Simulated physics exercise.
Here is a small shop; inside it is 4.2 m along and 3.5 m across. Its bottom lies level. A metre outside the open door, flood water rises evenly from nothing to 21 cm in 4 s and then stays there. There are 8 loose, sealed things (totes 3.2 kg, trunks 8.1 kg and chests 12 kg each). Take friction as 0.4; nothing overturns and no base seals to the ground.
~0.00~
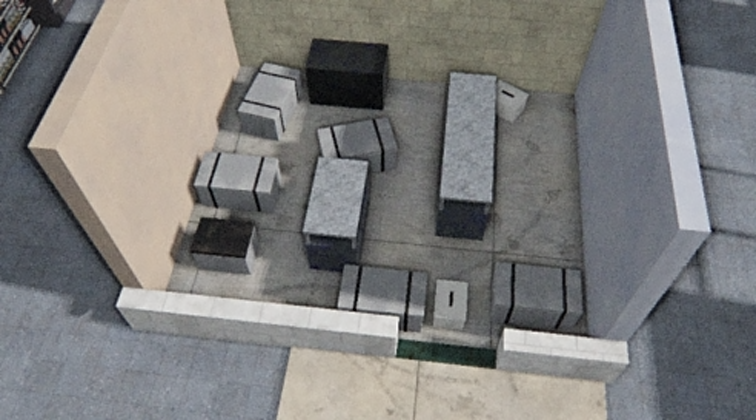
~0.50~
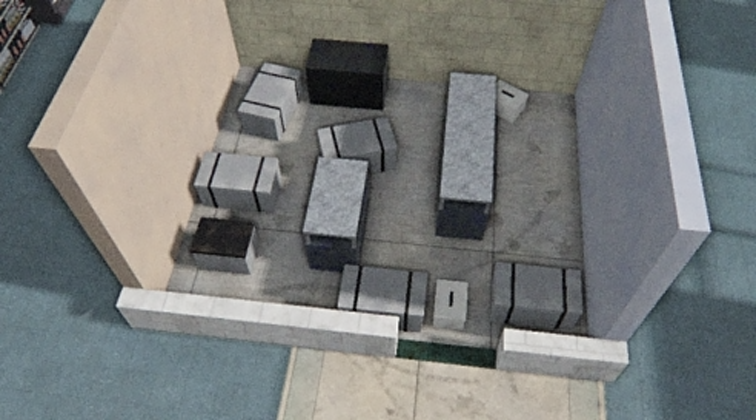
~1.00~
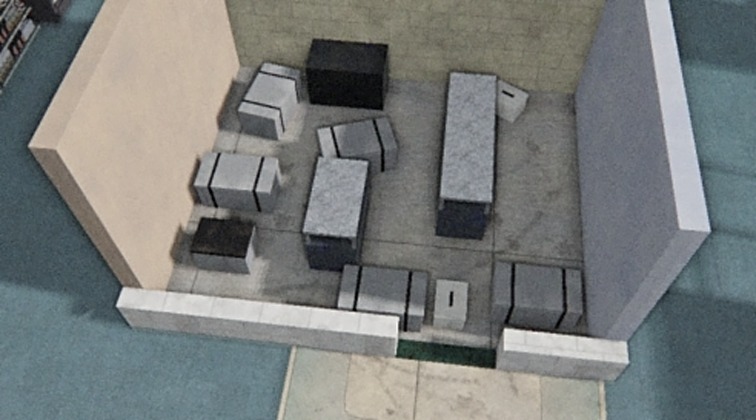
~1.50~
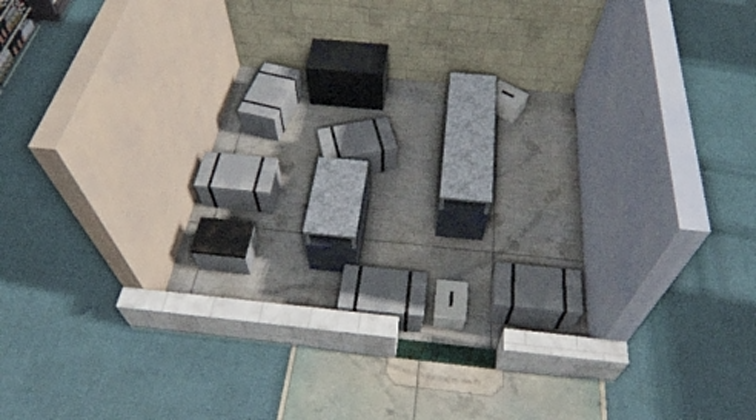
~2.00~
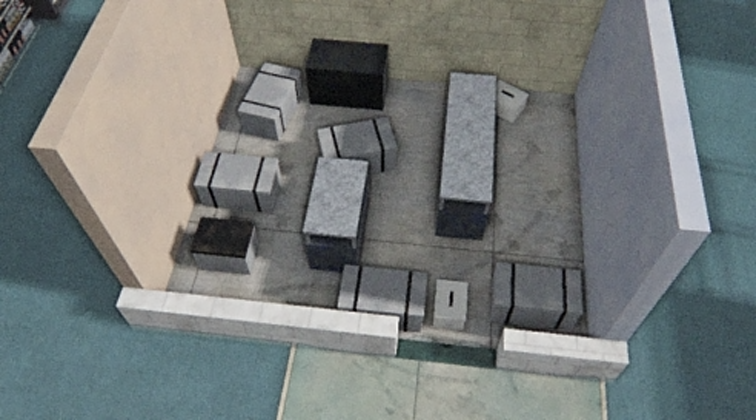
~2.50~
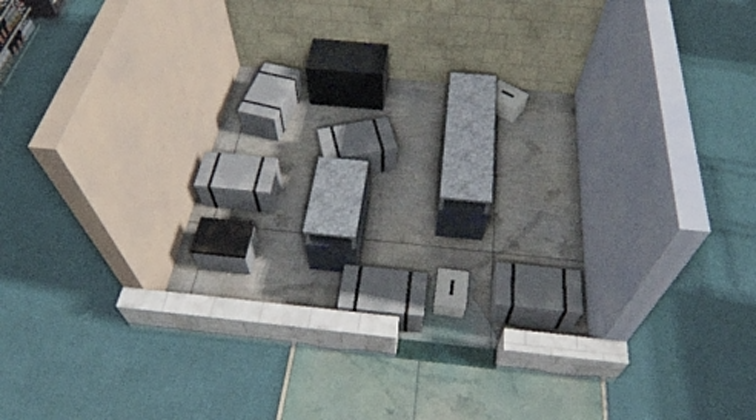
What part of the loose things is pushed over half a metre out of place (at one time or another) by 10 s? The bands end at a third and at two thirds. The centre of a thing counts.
That comes to between one and two thirds.
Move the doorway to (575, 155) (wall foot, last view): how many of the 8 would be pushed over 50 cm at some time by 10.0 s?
Then 4.
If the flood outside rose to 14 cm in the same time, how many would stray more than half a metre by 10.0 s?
Then 2.
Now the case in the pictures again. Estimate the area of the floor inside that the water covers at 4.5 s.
Roughly 5.5 m2.
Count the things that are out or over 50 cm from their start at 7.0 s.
2 of them.
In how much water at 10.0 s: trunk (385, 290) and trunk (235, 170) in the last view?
About 5 and 3 cm.
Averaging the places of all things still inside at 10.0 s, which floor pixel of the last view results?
Around (333, 199).
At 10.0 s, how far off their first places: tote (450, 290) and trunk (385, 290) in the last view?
In that order: 300 cm, 30 cm.
After 3.5 s 1 of 8 are over 50 cm from their spots; 1 afloat.
After 4.5 s 1 of 8 are over 50 cm from their spots; 1 afloat.
After 7.0 s 2 of 8 are over 50 cm from their spots; 4 afloat.
After 10.0 s 3 of 8 are over 50 cm from their spots, and 4 have been at some point; 6 afloat.
